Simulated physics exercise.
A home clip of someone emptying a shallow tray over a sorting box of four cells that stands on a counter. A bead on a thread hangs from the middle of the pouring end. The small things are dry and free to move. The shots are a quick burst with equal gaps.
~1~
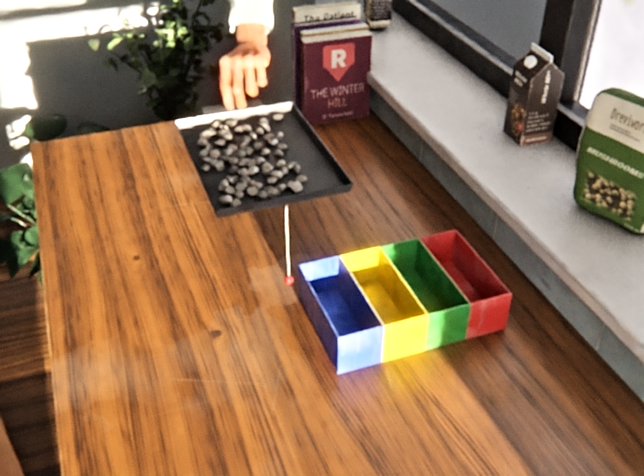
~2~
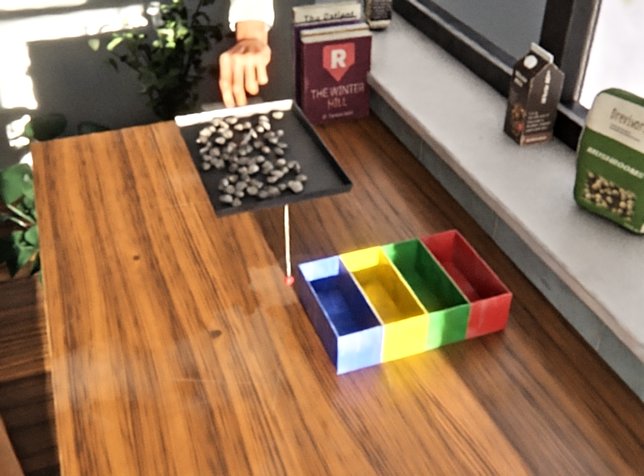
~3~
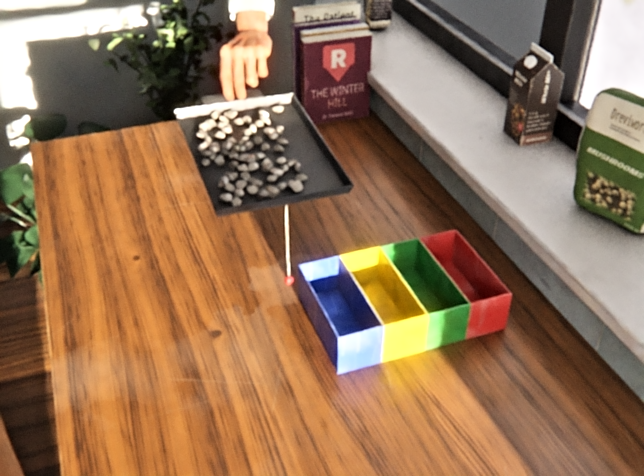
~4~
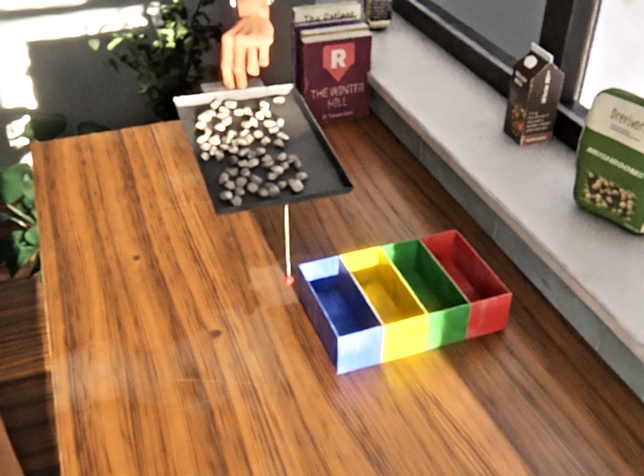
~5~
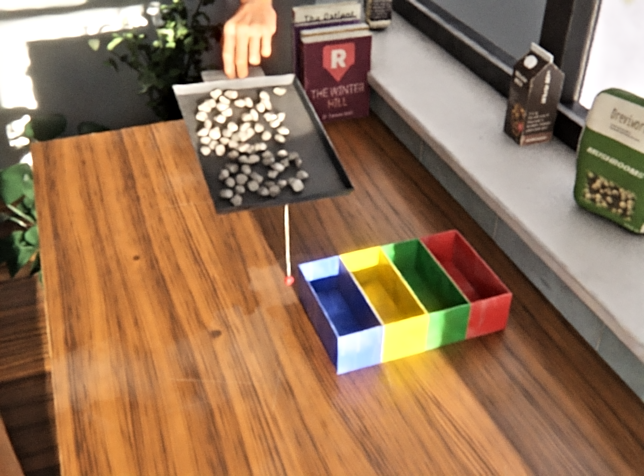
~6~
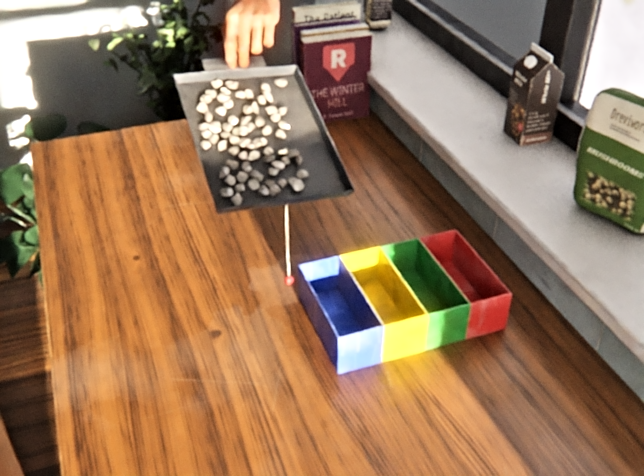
A hand raising the far end of a shallow dark tray of gravel on a wooden counter, beside a four-coloured sorting box.
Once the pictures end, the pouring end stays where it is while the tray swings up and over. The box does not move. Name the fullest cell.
The blue one ends fullest.
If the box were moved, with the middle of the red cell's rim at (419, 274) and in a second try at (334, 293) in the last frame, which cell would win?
The first try: That yellow cell. The second: Red.
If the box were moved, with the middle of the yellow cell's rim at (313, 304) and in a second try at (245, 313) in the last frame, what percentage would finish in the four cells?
In turn 100 and 80 in a hundred.
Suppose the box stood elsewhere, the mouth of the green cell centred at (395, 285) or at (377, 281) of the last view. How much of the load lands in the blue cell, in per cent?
Roughly 30 per cent, and 30 per cent.
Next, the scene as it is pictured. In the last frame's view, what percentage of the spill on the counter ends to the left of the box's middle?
Roughly 100 in a hundred.
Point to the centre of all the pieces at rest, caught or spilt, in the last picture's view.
Around (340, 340).
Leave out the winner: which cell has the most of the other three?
Next in line is the cell in yellow.
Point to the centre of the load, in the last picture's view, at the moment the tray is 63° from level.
Close to (312, 185).
Shortly afterwards, tray tipped steeply; all but a few on the tray; a little falling or outside the box.
Next, tray tipped past a quarter turn; near a quarter on the tray; near a third in the blue cell; a little in the yellow cell; near a third falling or outside the box.
Some moments later, tray tipped past a quarter turn; near half in the blue cell; a little in the yellow cell; near a third falling or outside the box.
In the end, tray tipped past a quarter turn; near half in the blue cell; a little in the yellow cell; none at all in the green cell; none at all in the red cell; near a third outside the box.
